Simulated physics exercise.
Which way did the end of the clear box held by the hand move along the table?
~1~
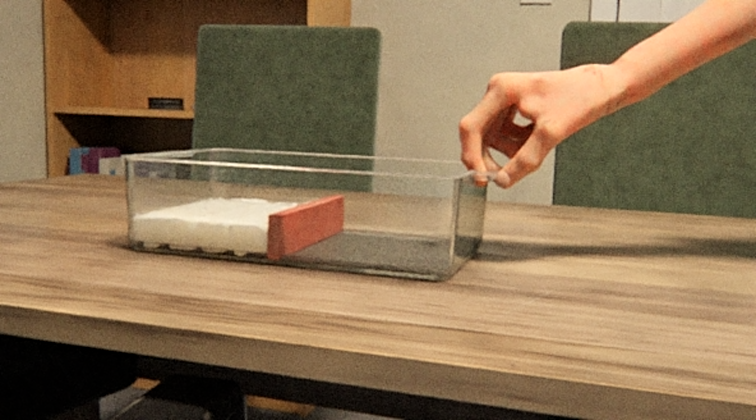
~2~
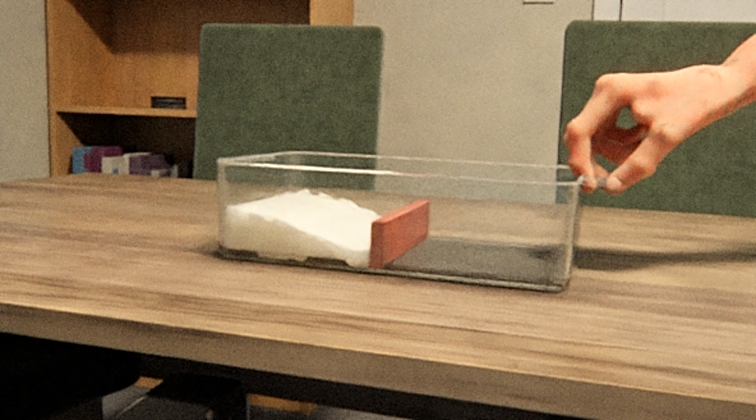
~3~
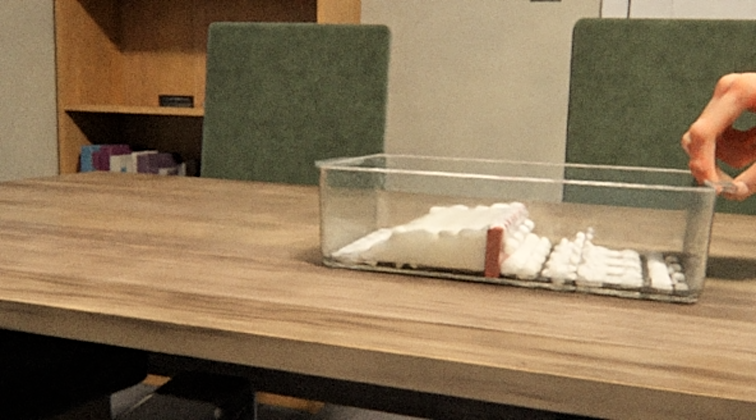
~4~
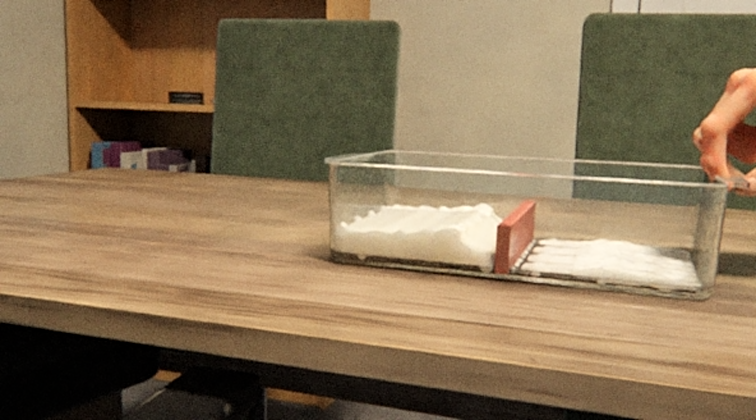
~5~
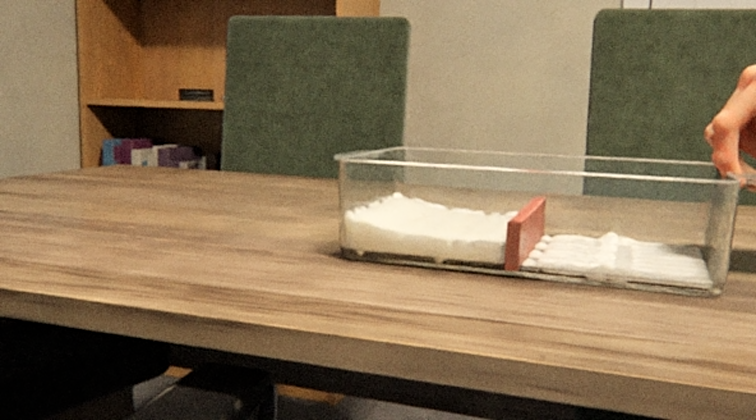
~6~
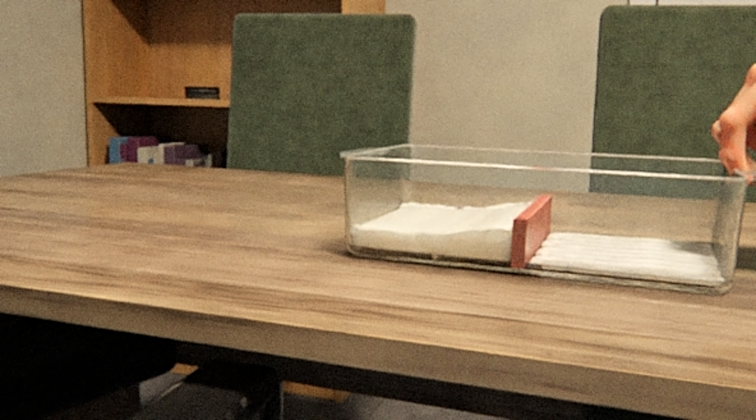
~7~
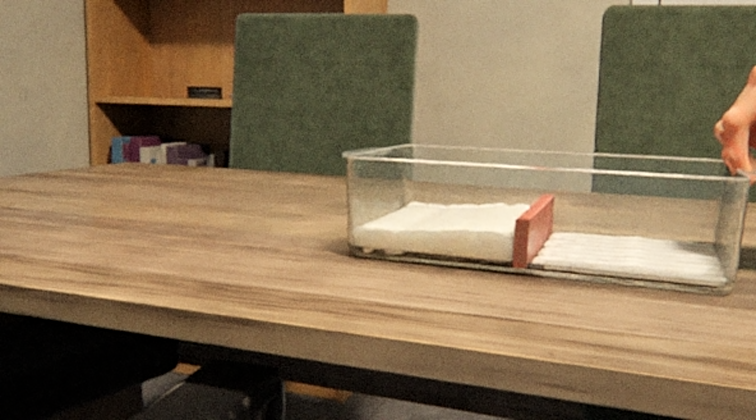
It moved to the right, along with the rest of the box.
